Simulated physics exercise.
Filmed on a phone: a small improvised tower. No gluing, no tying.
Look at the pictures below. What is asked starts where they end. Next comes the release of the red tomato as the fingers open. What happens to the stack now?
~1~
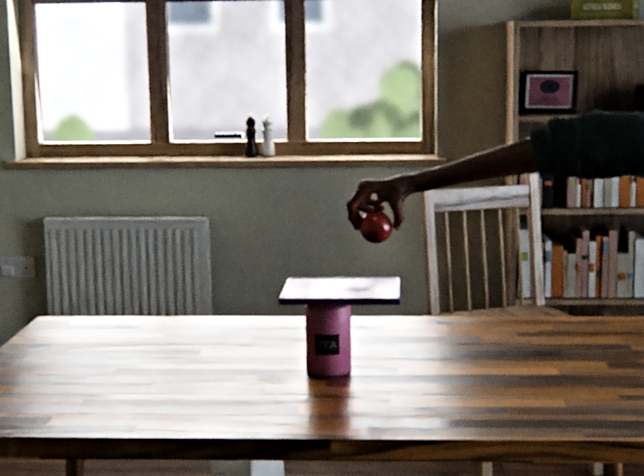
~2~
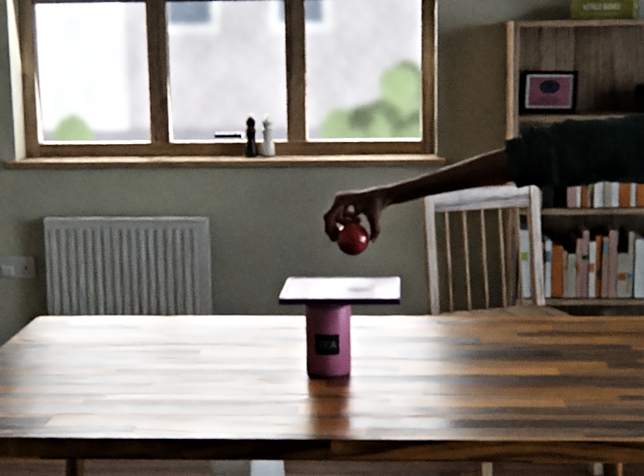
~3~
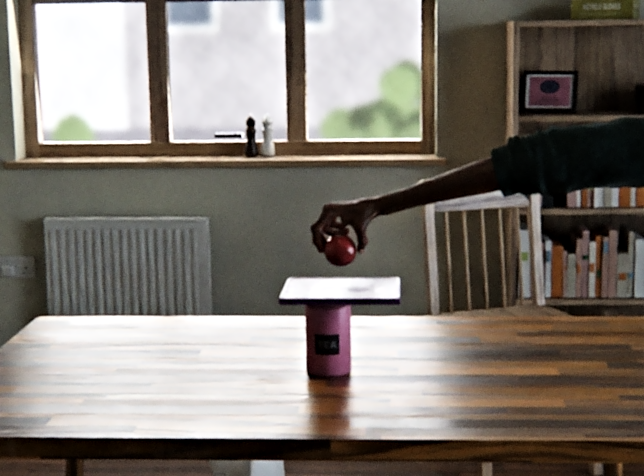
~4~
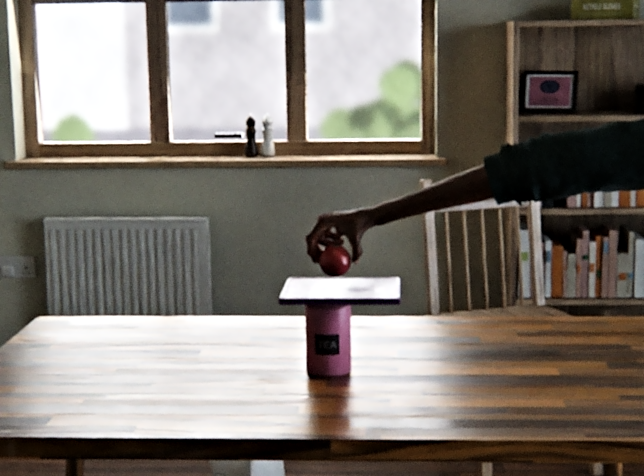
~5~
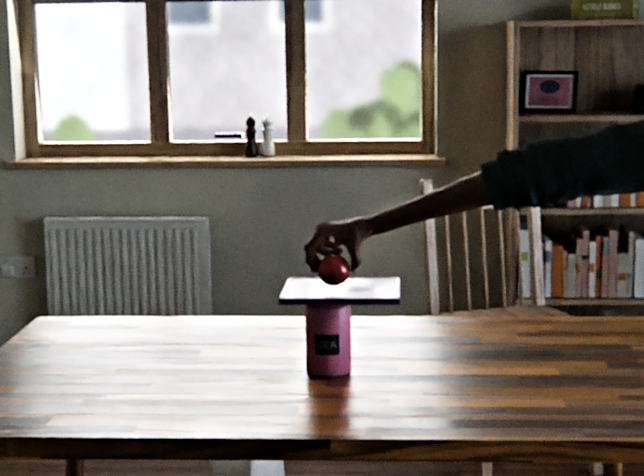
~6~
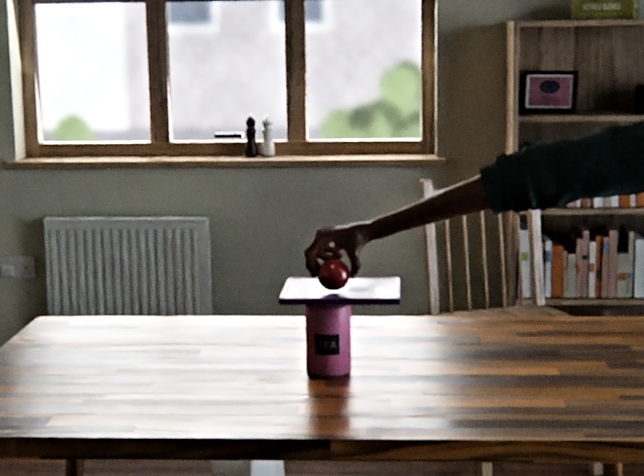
Seems it proves sturdy enough.
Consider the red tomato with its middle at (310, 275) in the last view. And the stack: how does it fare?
What happens next is that it remains standing.
Then, 0.20 s later than the last frame, all is still.
Then, 0.60 s later than the last frame, red tomato resting near (334, 275).
When it is over, all 3 as before. End places, in pixels of the last picture, red tomato near (334, 275). The stack keeps its balance.
